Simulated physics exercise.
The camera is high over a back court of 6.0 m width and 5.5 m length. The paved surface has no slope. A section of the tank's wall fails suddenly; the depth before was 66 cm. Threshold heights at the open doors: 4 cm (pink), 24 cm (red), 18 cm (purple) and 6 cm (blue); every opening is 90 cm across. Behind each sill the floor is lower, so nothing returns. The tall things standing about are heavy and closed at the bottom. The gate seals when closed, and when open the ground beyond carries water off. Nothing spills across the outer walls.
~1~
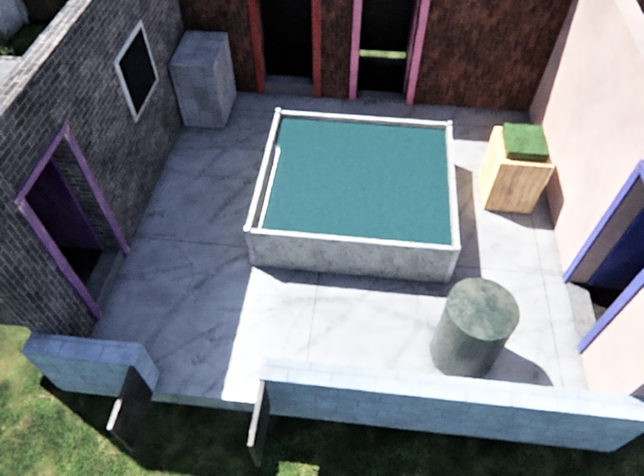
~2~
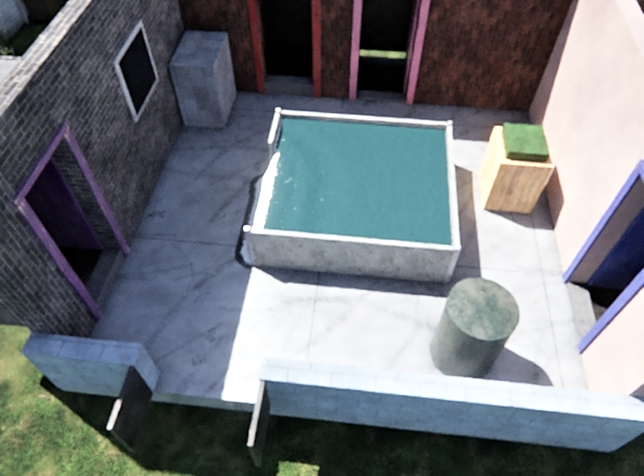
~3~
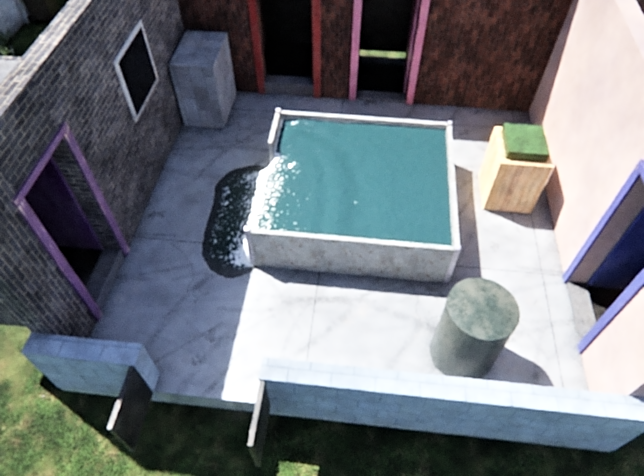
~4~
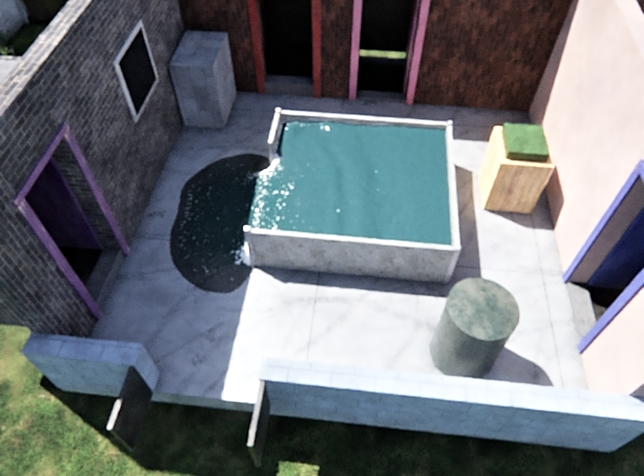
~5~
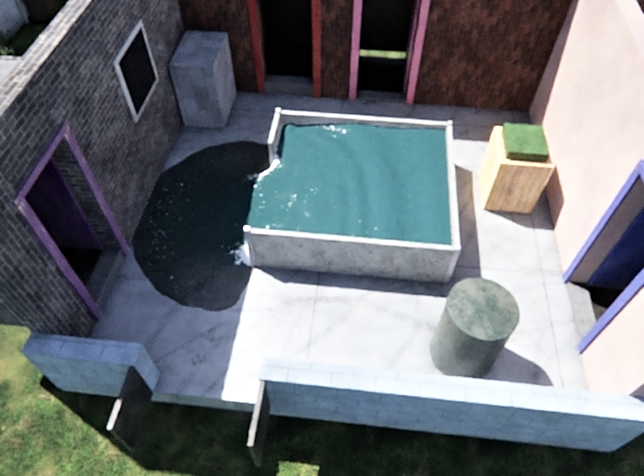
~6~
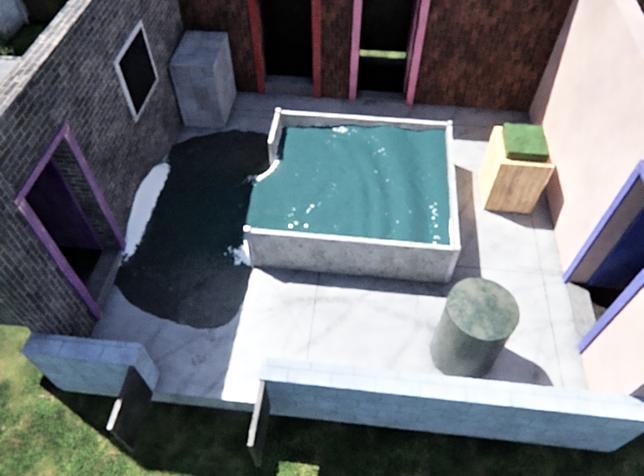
Water pouring through a gap in the left wall of a raised tank, spreading in a dark pool across a paved courtyard.
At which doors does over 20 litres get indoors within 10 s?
Within that time: At the pink door it passes the limit; at the red door it does not reach the limit; at the purple door it goes over the limit; at the blue door it passes the limit.
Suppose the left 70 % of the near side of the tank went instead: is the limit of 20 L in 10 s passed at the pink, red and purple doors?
Then: Pink above, red below, purple not over.
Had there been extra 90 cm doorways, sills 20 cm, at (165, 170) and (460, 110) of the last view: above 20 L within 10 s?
In that order: Past it, below.
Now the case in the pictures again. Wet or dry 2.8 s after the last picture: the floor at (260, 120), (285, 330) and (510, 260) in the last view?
In that order: Under water, under water, still dry.
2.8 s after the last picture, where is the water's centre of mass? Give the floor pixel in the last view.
Near (279, 214).
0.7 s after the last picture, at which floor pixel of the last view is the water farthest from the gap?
Near (198, 90).
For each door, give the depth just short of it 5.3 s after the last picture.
In cm: Pink 7, red 11, purple 20, blue 12.
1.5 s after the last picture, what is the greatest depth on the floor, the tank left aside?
Up to some 52 cm.
Then, 0.7 s after the last picture water covers 25 % of the floor and is deepest (47 cm) near (144, 215); pink door not reached, red door not reached, purple door 29 cm at the sill, 4 L in, blue door not reached.
Then, 1.5 s after the last picture water covers 35 % of the floor and is deepest (52 cm) near (81, 363); pink door not reached, red door not reached, purple door 32 cm at the sill, 47 L in, blue door not reached.
Then, 2.8 s after the last picture water covers 70 % of the floor and is deepest (40 cm) near (195, 96); pink door 7 cm at the sill, 1 L in, red door 7 cm at the sill, 0 L in, purple door 29 cm at the sill, 109 L in, blue door not reached.
Then, 5.3 s after the last picture water covers 95 % of the floor and is deepest (22 cm) near (81, 363); pink door 7 cm at the sill, 27 L in, red door 11 cm at the sill, 0 L in, purple door 20 cm at the sill, 151 L in, blue door 12 cm at the sill, 26 L in.
Then, 9.3 s after the last picture water covers 100 % of the floor and is deepest (16 cm) near (554, 241); pink door 8 cm at the sill, 39 L in, red door 7 cm at the sill, 0 L in, purple door 11 cm at the sill, 154 L in, blue door 11 cm at the sill, 101 L in.
